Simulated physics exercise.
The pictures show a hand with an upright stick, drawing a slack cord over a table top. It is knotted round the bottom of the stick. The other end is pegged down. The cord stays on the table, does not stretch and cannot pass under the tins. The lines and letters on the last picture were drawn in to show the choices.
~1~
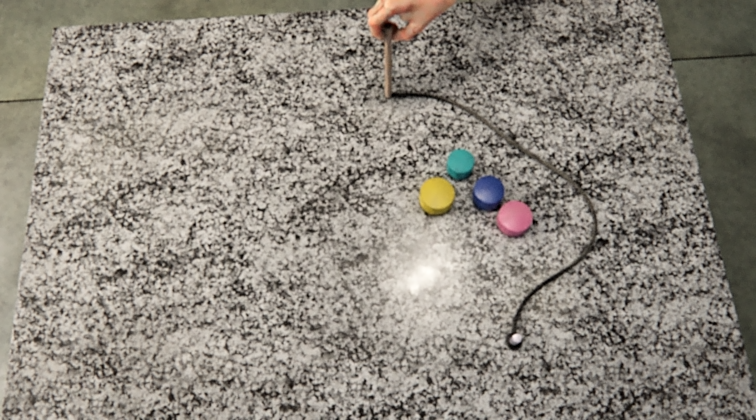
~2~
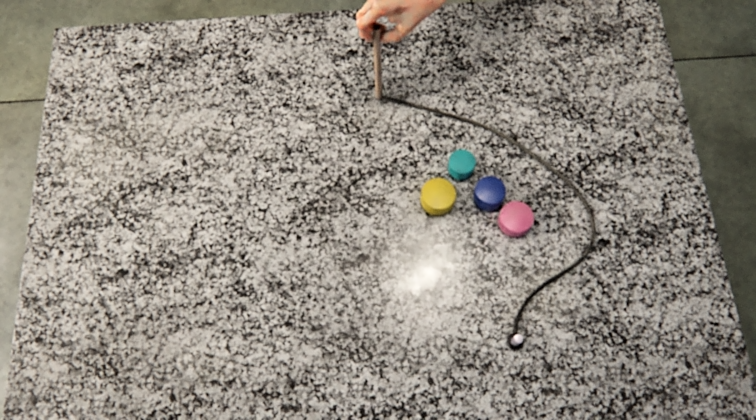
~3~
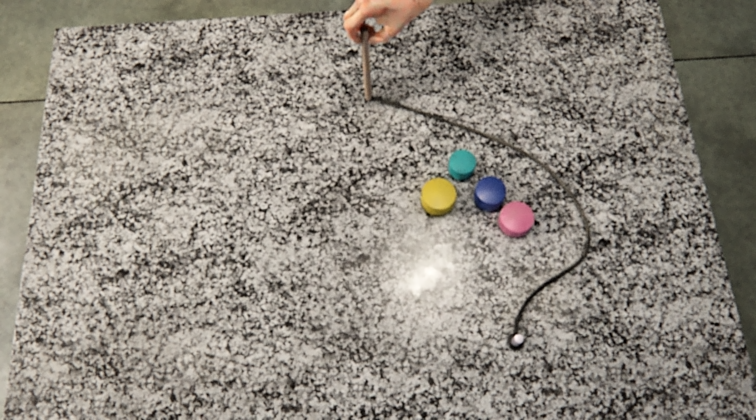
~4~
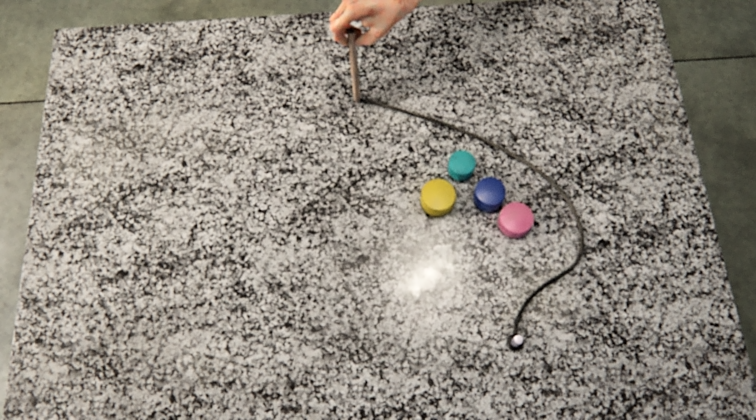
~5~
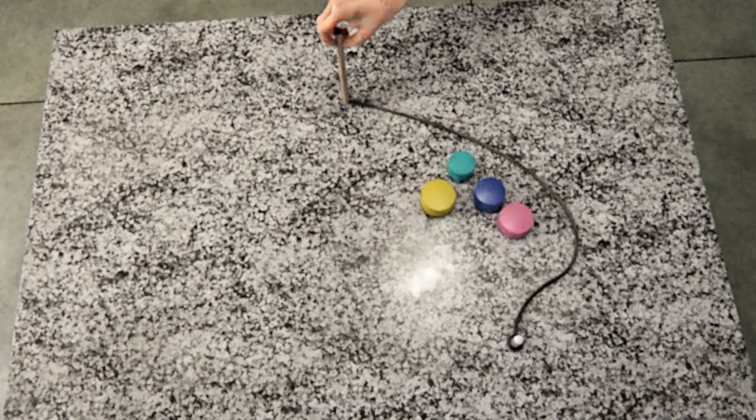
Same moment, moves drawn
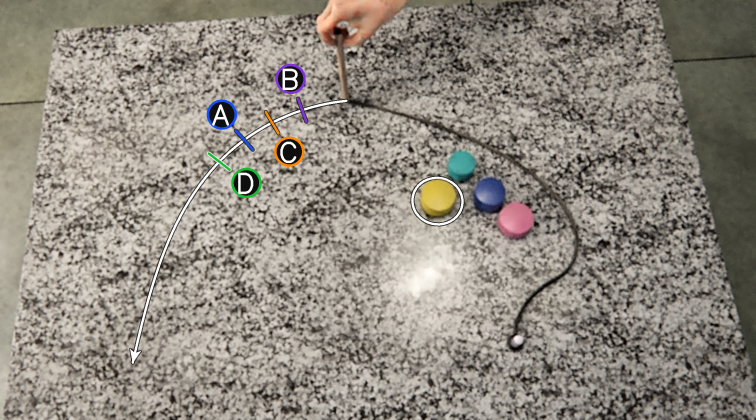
A hand holding an upright stick slid it slowly left across a speckled table top, drawing along a slack dark cord that curved around four small colored tins, its far end staying put.
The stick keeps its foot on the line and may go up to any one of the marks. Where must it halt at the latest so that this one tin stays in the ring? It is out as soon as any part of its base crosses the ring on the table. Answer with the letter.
It should halt at A.
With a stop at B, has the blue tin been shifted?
No.
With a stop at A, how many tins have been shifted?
Three.
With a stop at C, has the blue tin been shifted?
By then, no.
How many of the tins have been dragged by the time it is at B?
The count is none.
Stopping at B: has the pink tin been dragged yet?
No.
On the marked copy, A at (244, 140); B at (302, 110); C at (272, 123); D at (219, 162); the ring at (437, 201); the route from (347, 101) via (199, 186) to (133, 363).
With A. Early on, foot of the stick (309, 109); yellow tin (438, 198).
Further on, foot of the stick (272, 123); yellow tin (438, 198); pink tin (512, 221).
At the end, foot of the stick (244, 141); turquoise tin (455, 176); blue tin (476, 199); yellow tin (438, 199); pink tin (491, 227); the yellow tin is still in its ring.
As for the rest, B is safe but short; C is safe but short; D drags the ringed tin to (427, 212).
